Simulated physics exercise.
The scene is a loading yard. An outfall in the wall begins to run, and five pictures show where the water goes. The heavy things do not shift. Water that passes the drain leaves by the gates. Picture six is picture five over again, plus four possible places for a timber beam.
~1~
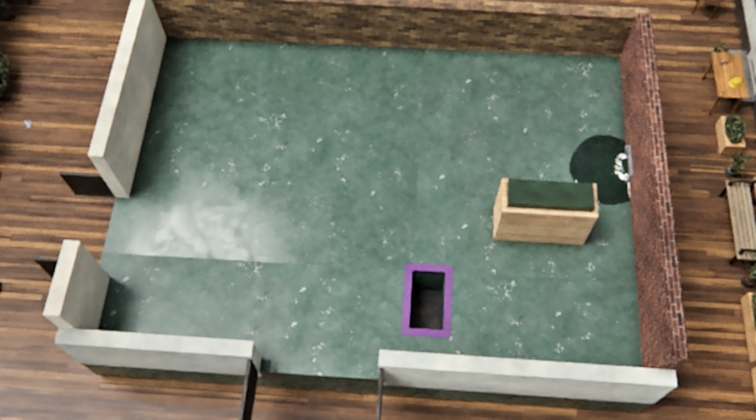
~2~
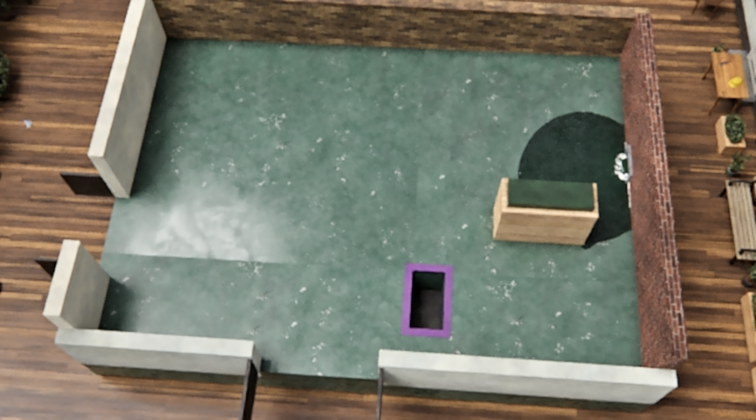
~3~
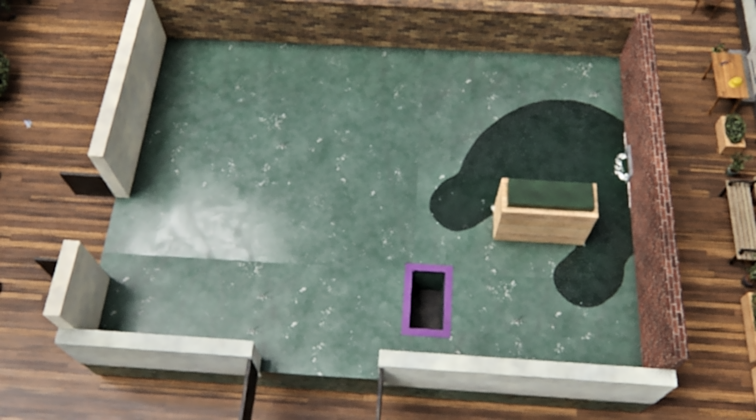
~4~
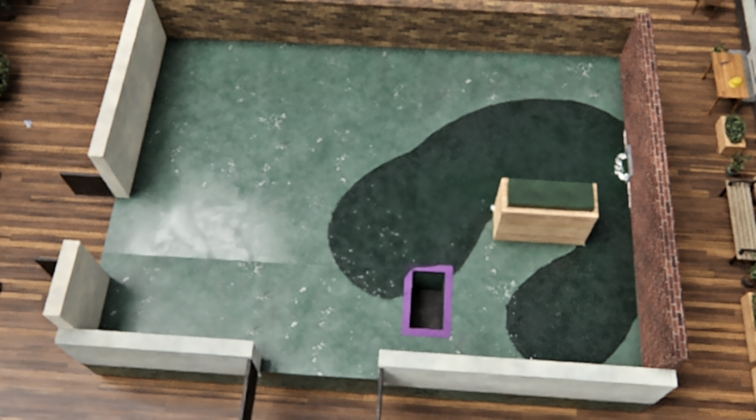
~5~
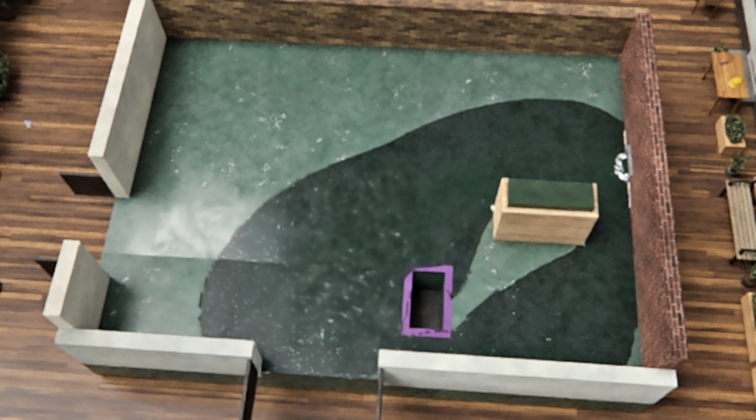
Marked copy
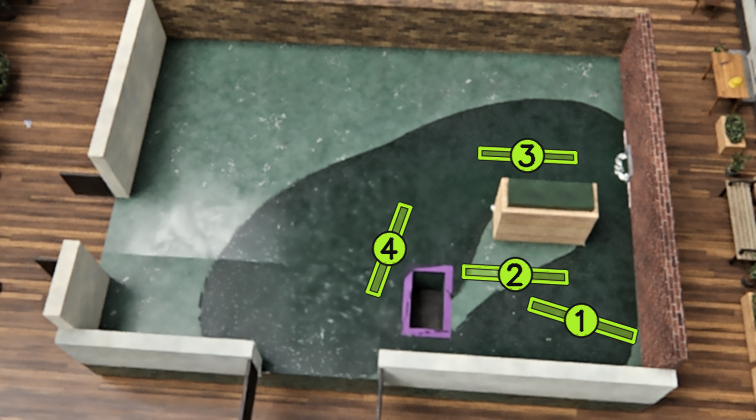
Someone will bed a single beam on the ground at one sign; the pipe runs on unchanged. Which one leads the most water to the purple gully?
4.
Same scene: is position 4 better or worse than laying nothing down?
It is better.
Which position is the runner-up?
Here it is position 1.
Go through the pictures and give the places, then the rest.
The first frame shows outfall at (629, 164); purple gully at (427, 300); open gate at (120, 237); open gate at (320, 361); front seen at (584, 159), 2 % of the ground wet; purple gully still dry.
The second frame shows front seen at (533, 140), 7 % of the ground wet; purple gully still dry.
The third frame shows front seen at (443, 216), 14 % of the ground wet; purple gully still dry.
The fourth frame shows front seen at (334, 226), 26 % of the ground wet; purple gully still dry.
The fifth frame shows front seen at (213, 282), 43 % of the ground wet; purple gully taking water.
On the marked copy, 1 from (530, 304) to (634, 336); 2 from (463, 271) to (566, 277); 3 from (479, 153) to (575, 157); 4 from (372, 293) to (405, 205).
For position 1, about 21 % of the stream goes into the purple gully, about 78 % out by the gates.
For position 2, about 13 % of the stream goes into the purple gully, about 86 % out by the gates.
For position 3, about 7 % of the stream goes into the purple gully, about 92 % out by the gates.
For position 4, about 28 % of the stream goes into the purple gully, about 70 % out by the gates.
